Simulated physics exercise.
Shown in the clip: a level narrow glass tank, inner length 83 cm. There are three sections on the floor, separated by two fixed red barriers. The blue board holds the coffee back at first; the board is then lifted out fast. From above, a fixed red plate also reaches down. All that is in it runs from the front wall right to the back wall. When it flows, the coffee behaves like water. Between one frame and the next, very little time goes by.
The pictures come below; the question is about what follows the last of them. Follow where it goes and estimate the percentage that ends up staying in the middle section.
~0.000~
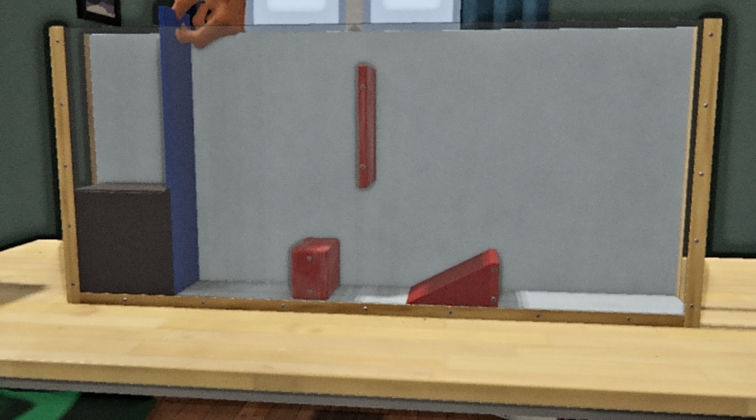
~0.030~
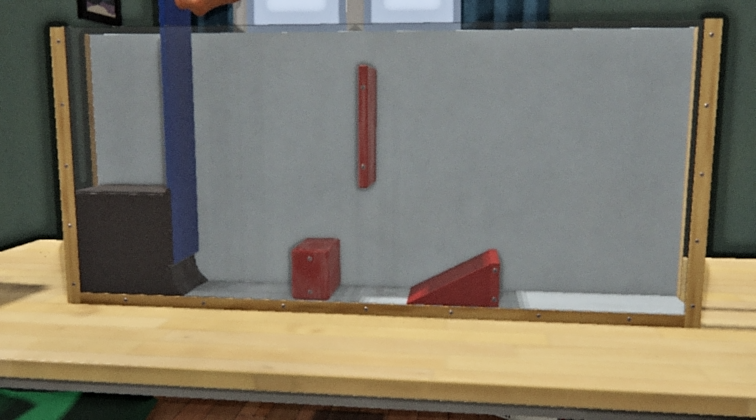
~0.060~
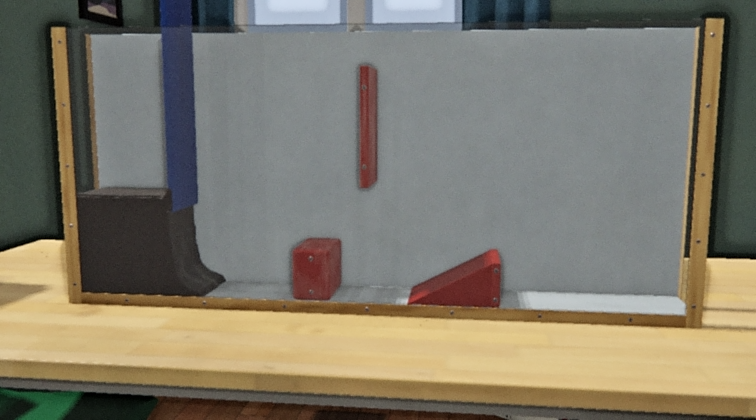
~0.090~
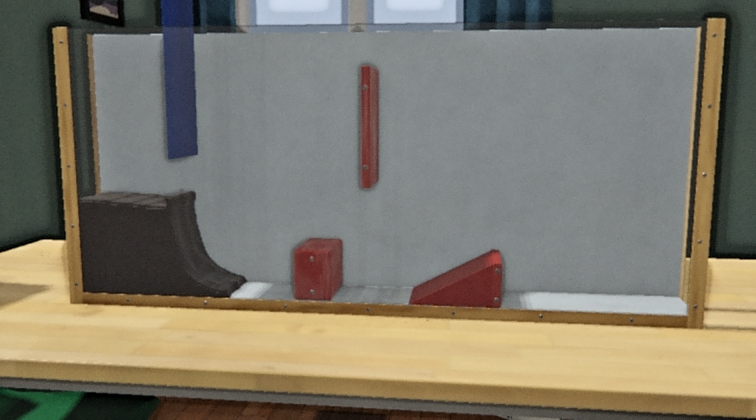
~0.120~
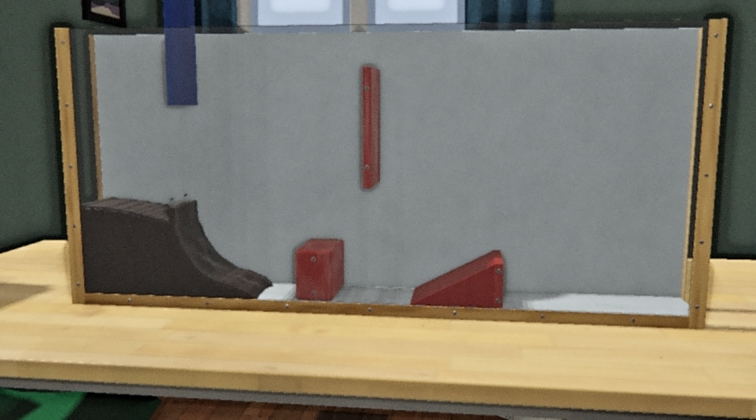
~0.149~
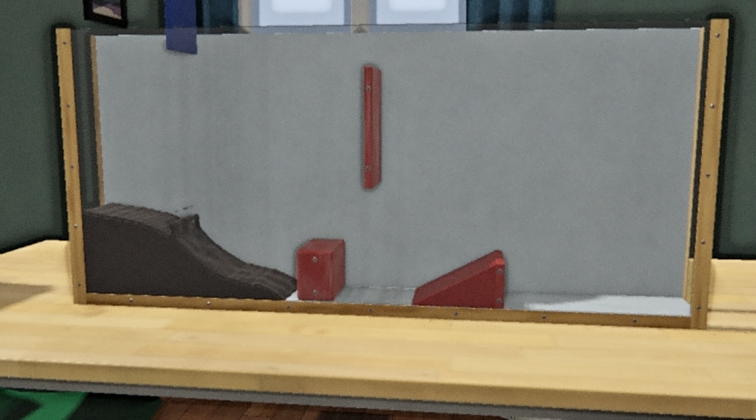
I would say about 14 per cent of it.
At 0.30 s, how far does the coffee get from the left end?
By then it's made it to close to 32 cm from the left end.
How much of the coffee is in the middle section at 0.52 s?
Roughly 14 in a hundred.
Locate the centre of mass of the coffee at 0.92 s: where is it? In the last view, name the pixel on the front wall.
You'll find the balance point close to (220, 277) in the last picture.
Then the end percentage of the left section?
Near 80 in a hundred.
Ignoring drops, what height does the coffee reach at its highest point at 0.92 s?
Roughly 11.0 cm up.
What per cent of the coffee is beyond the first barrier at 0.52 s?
About 14 %.
By 0.30 s 100 per cent is still short of the first barrier, 0 is over the second.
By 0.52 s 85 per cent is still short of the first barrier, 0 is over the second.
By 0.92 s 83 per cent is still short of the first barrier, 5 is over the second.
At rest it is 80 per cent left, 15 middle, 5 right.
